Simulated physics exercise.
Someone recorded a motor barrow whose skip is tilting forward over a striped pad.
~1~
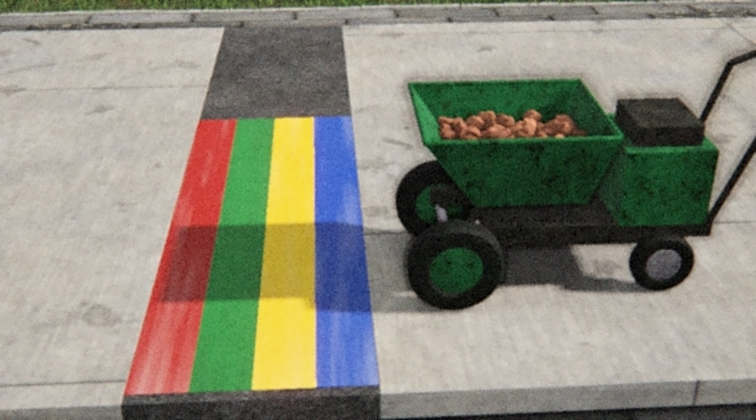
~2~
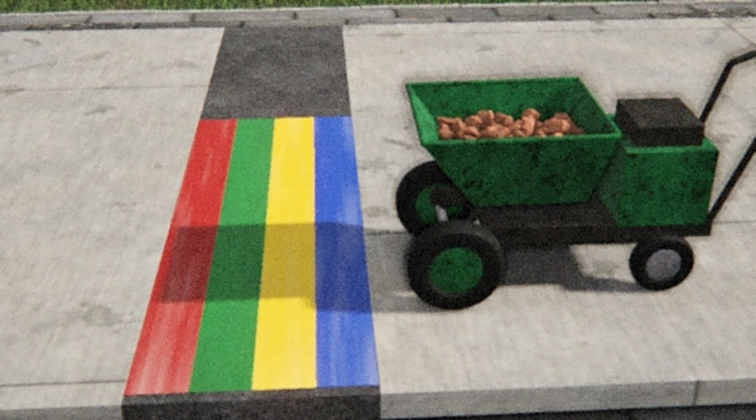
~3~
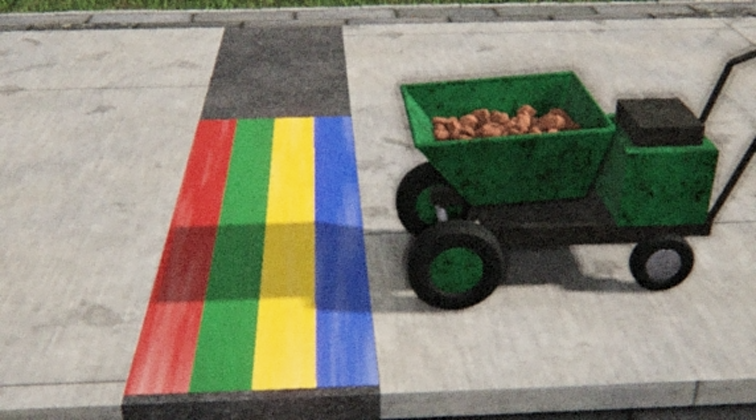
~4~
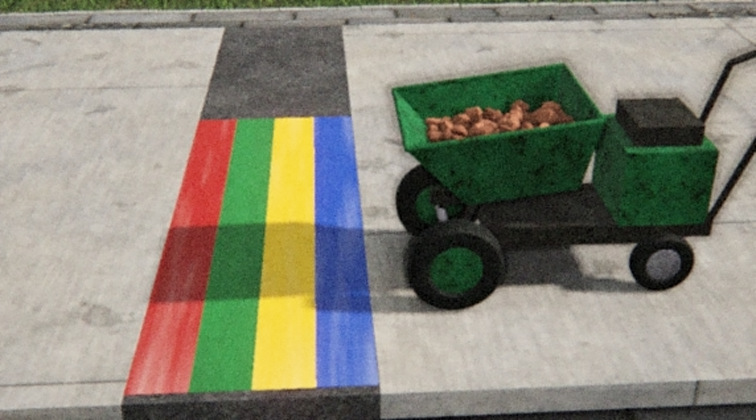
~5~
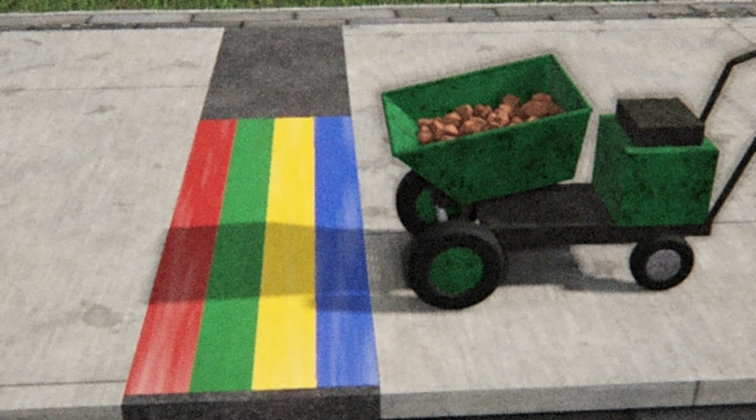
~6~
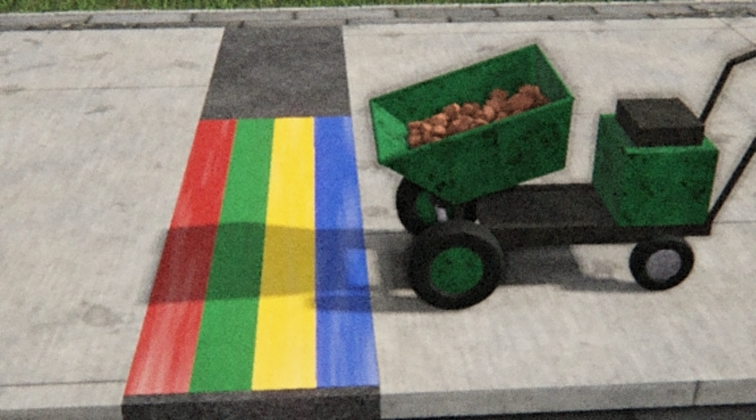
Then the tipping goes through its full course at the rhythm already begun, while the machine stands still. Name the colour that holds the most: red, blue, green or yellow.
That would be yellow.
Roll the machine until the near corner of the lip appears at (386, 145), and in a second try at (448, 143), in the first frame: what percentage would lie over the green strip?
In order, 50 % followed by 20 %.
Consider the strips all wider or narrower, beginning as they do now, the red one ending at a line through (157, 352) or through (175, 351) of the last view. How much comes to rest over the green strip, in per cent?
Roughly 30 percent first, then roughly 30 percent.
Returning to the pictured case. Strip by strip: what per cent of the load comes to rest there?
Blue: About 15; yellow: About 45; green: About 30; red: About 10.
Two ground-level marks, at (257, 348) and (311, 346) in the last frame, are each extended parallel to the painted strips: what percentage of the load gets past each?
Result, first then second: 40 %, 80 %.
Soon after the last picture, skip tipped steeply; all in the skip.
A little later, skip tipped steeply; nearly all in the skip; a small part over the yellow strip; a stray few over the green strip.
Later still, skip tipped right over; about a quarter in the skip; a stray few over the blue strip; about half over the yellow strip; about a quarter over the green strip; a small part over the red strip; a stray few off the paint.
By the end, skip tipped right over; a stray few in the skip; a small part over the blue strip; about half over the yellow strip; about a quarter over the green strip; a small part over the red strip; a stray few off the paint.
